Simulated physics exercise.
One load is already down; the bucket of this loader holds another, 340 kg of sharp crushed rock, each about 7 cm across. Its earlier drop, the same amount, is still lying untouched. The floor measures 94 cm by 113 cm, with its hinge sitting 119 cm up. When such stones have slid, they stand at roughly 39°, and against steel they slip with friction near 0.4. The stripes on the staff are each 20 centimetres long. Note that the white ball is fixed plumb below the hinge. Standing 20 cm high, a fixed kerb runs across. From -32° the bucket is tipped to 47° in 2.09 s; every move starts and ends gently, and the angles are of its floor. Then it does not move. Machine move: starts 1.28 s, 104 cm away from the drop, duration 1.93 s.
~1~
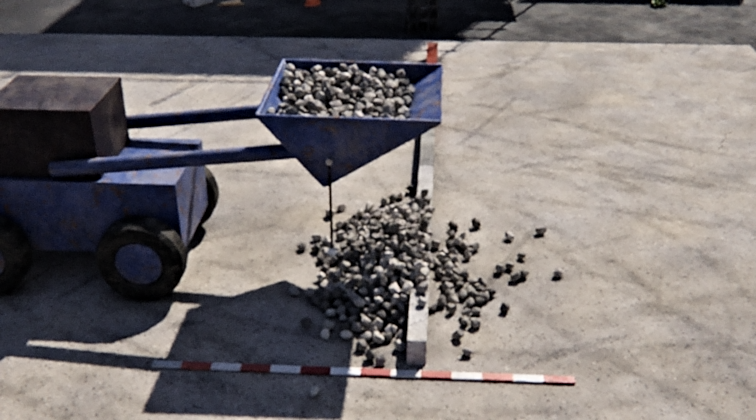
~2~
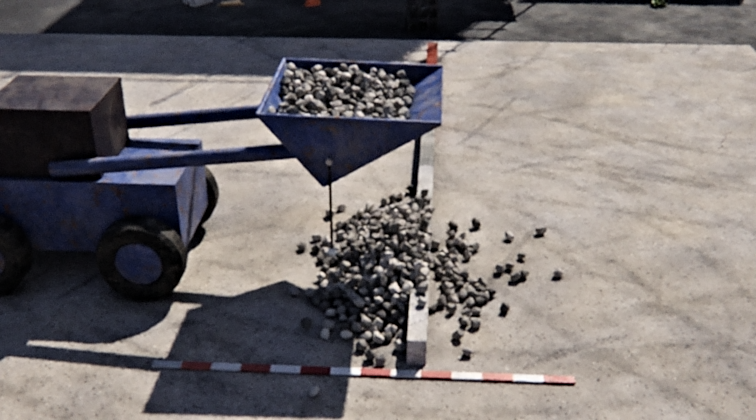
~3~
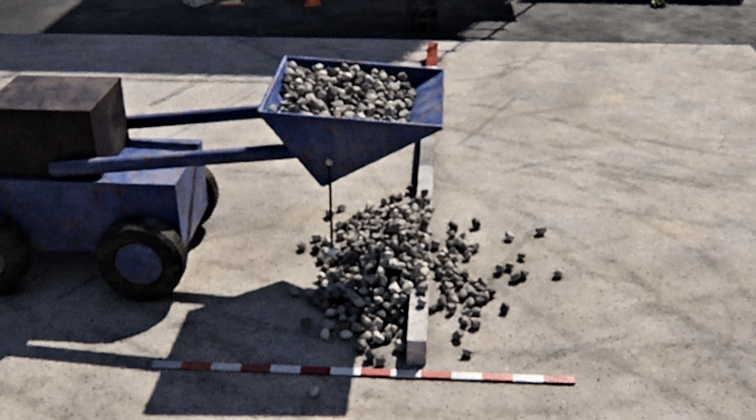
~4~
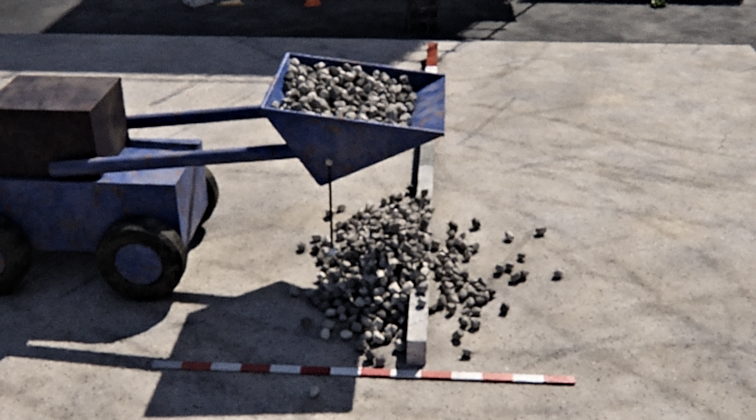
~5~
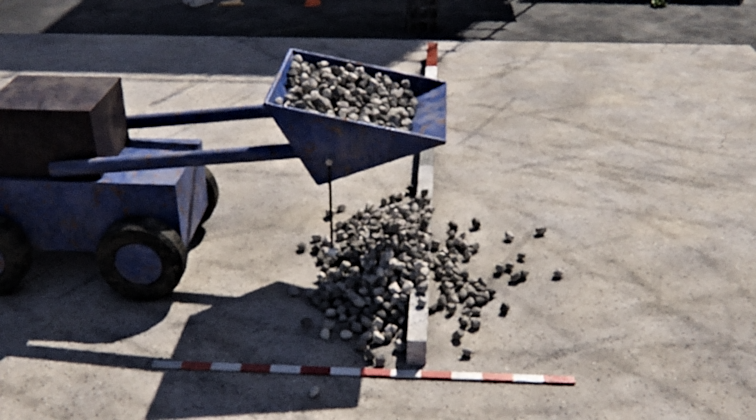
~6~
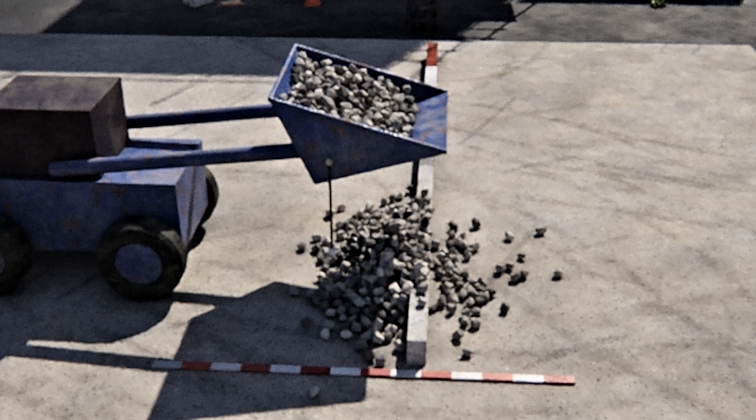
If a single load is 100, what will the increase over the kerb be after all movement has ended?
The increase will be around 30 per cent.
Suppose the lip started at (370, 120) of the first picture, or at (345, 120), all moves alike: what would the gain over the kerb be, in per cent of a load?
The first would add some 0 per cent and the second some 0 per cent.
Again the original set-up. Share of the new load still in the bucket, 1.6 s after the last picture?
Near 0 per cent of the load is held.
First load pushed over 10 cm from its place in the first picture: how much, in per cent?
I'd say roughly 5 per cent of them.
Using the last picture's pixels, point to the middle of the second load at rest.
They settle centred around (385, 253).
Then, 1.0 s after the last picture the floor is at 35°; in per cent of one load, 97 in the bucket, 93 on this side of the kerb, 10 over the kerb; the foremost stones are at (523, 264).
Then, 1.6 s after the last picture the floor is at 47°; in per cent of one load, 2 in the bucket, 162 on this side of the kerb, 37 over the kerb; the foremost stones are at (527, 263).
Then, 3.1 s after the last picture the floor is at 47°; in per cent of one load, 0 in the bucket, 160 on this side of the kerb, 40 over the kerb; the foremost stones are at (551, 264).
Then, 5.7 s after the last picture the floor is at 47°; in per cent of one load, 0 in the bucket, 160 on this side of the kerb, 40 over the kerb; the foremost stones are at (551, 264). Net gain over the kerb, 30.
